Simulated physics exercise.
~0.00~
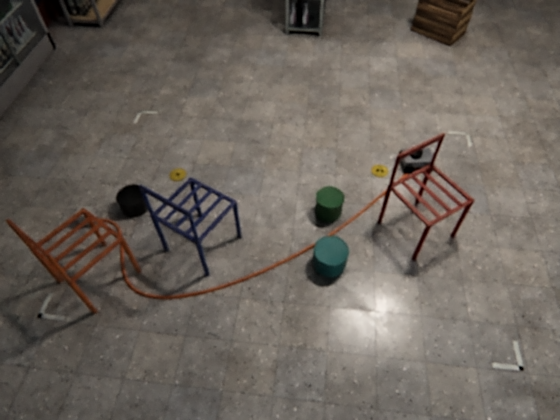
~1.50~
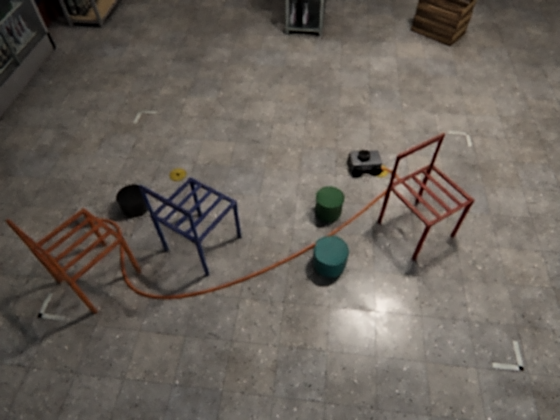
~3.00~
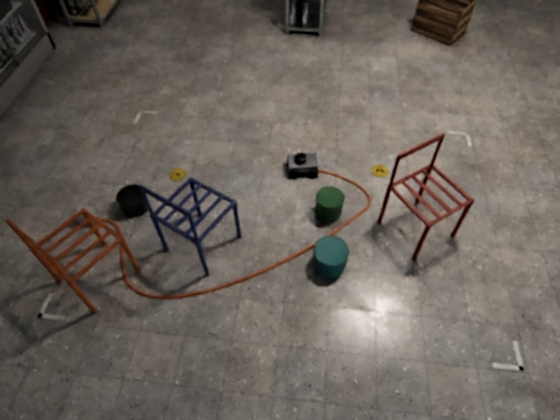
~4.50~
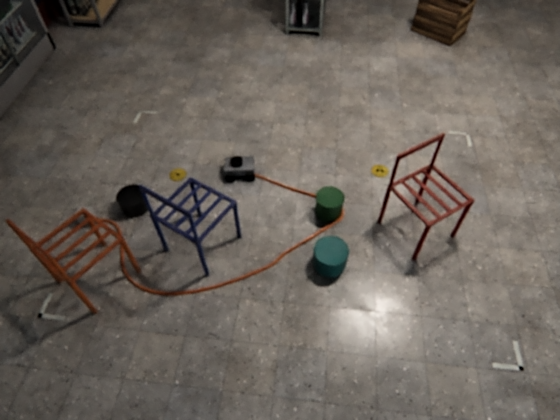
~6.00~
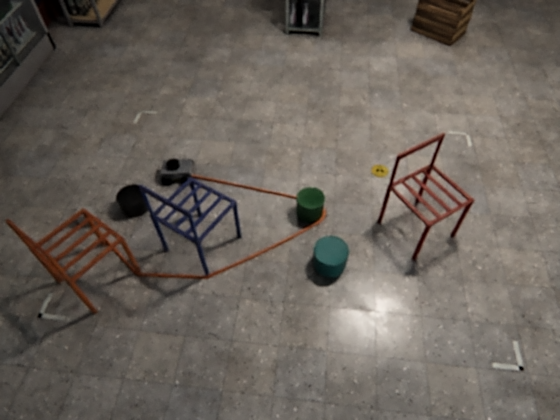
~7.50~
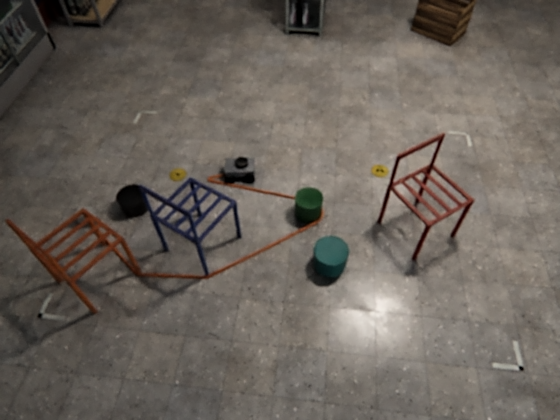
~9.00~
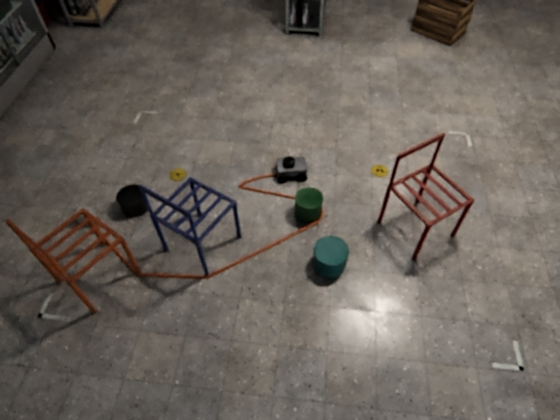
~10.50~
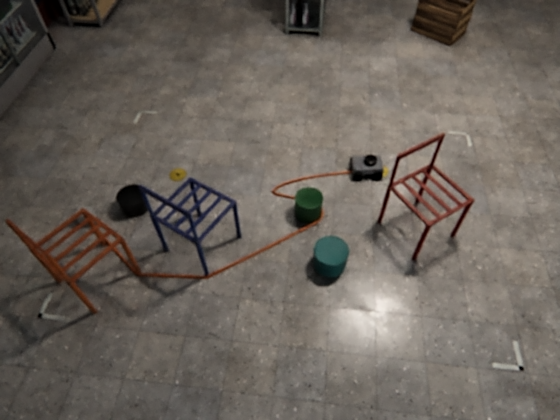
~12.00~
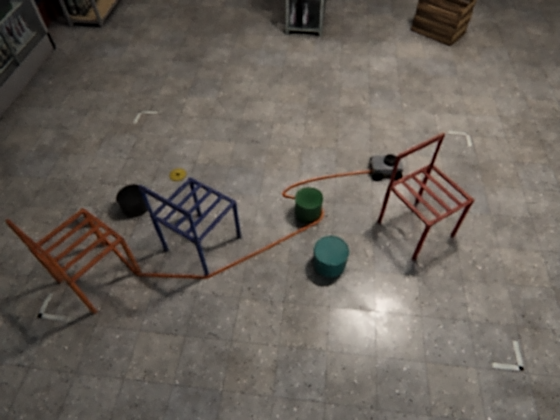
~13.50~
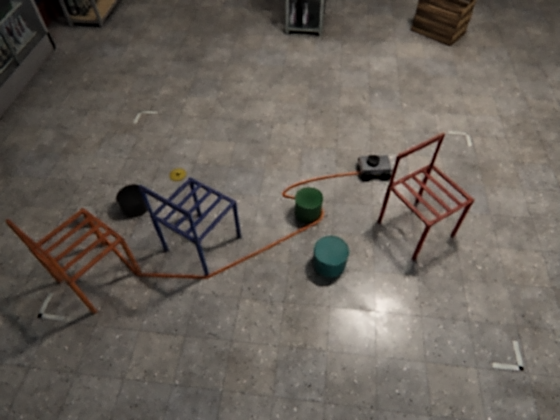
A small cart trailing an orange lead rolled left from beside the red chair to behind the blue chair, and the lead tugged the green bin slightly left, before the cart drove back right and stopped near the red chair, the lead lying slack.
